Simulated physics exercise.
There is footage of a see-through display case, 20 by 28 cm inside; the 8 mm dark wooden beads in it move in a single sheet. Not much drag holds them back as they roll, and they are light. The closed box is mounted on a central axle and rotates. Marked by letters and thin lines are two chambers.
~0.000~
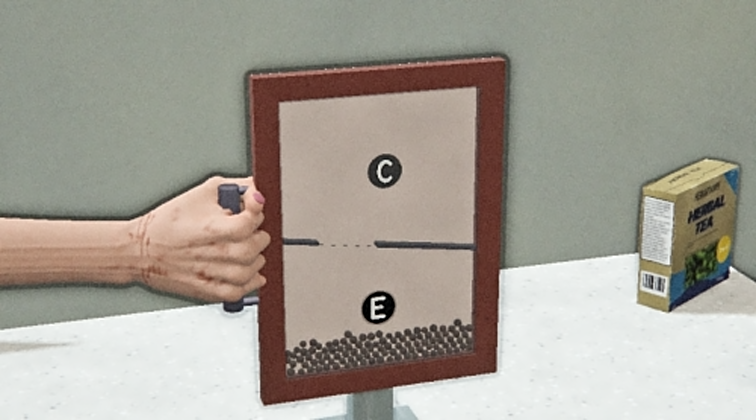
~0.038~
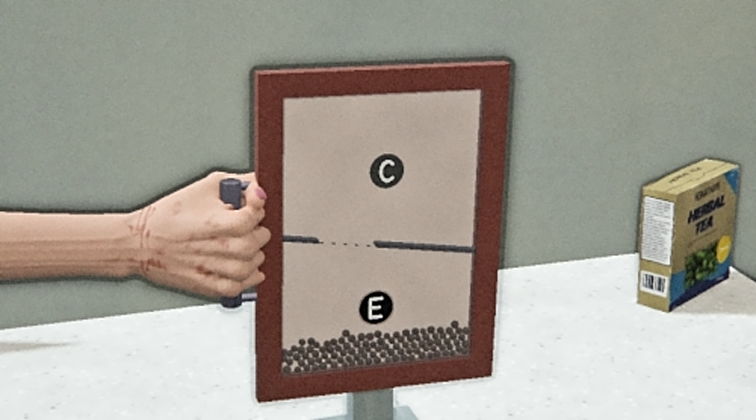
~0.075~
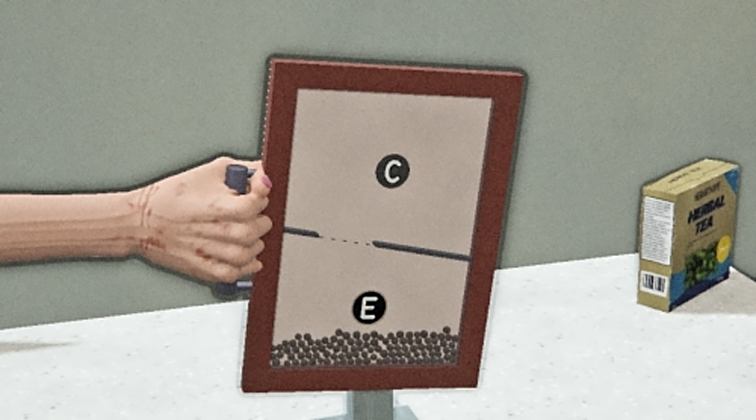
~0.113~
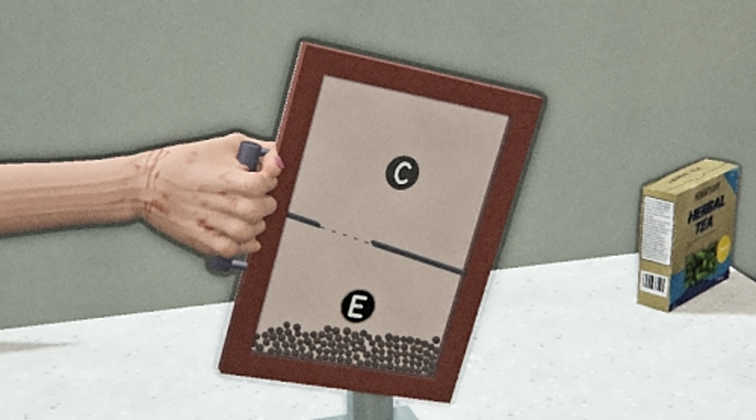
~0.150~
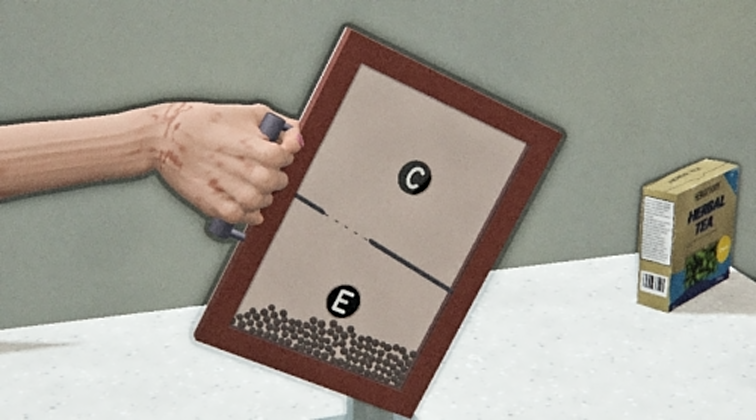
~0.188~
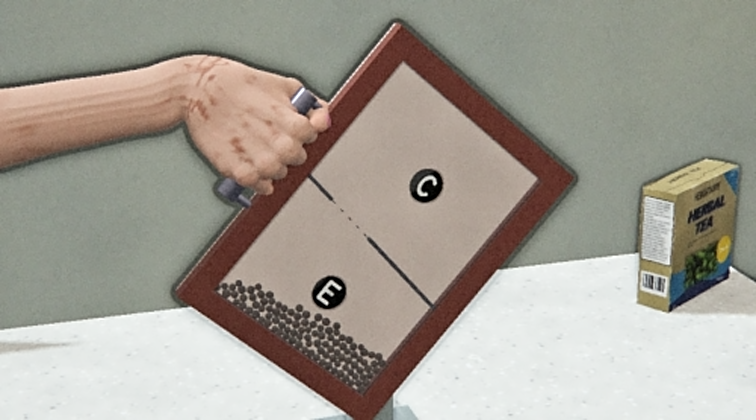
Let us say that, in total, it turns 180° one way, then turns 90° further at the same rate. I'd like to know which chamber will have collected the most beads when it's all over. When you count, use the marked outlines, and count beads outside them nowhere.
That would be E.
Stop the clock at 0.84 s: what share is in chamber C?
About 25 per cent.
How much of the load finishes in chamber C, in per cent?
Roughly 30%.
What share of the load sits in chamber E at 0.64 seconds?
The share there is around 95 percent.
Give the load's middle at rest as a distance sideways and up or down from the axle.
Right: About 2 cm; below: About 8 cm.
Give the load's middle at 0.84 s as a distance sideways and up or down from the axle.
Right: About 1 cm; below: About 1 cm.
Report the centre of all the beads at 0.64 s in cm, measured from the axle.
It sits around 3 cm to the left and around 4 cm up.
After 0.64 s, it stands 180° clockwise; the beads' middle is 3 cm left of and 4 cm above the centre; C 5 %, E 95 %.
After 0.84 s, it has come round 225° clockwise; the beads' middle is 1 cm right of and 1 cm below the centre; C 25 %, E 75 %.
After 1.04 s, it has come round 270° clockwise; the beads' middle is 2 cm right of and 8 cm below the centre; C 30 %, E 70 %.
Settled by 1.6 s, it has come round 270° clockwise; C 30 %, E 70 %.
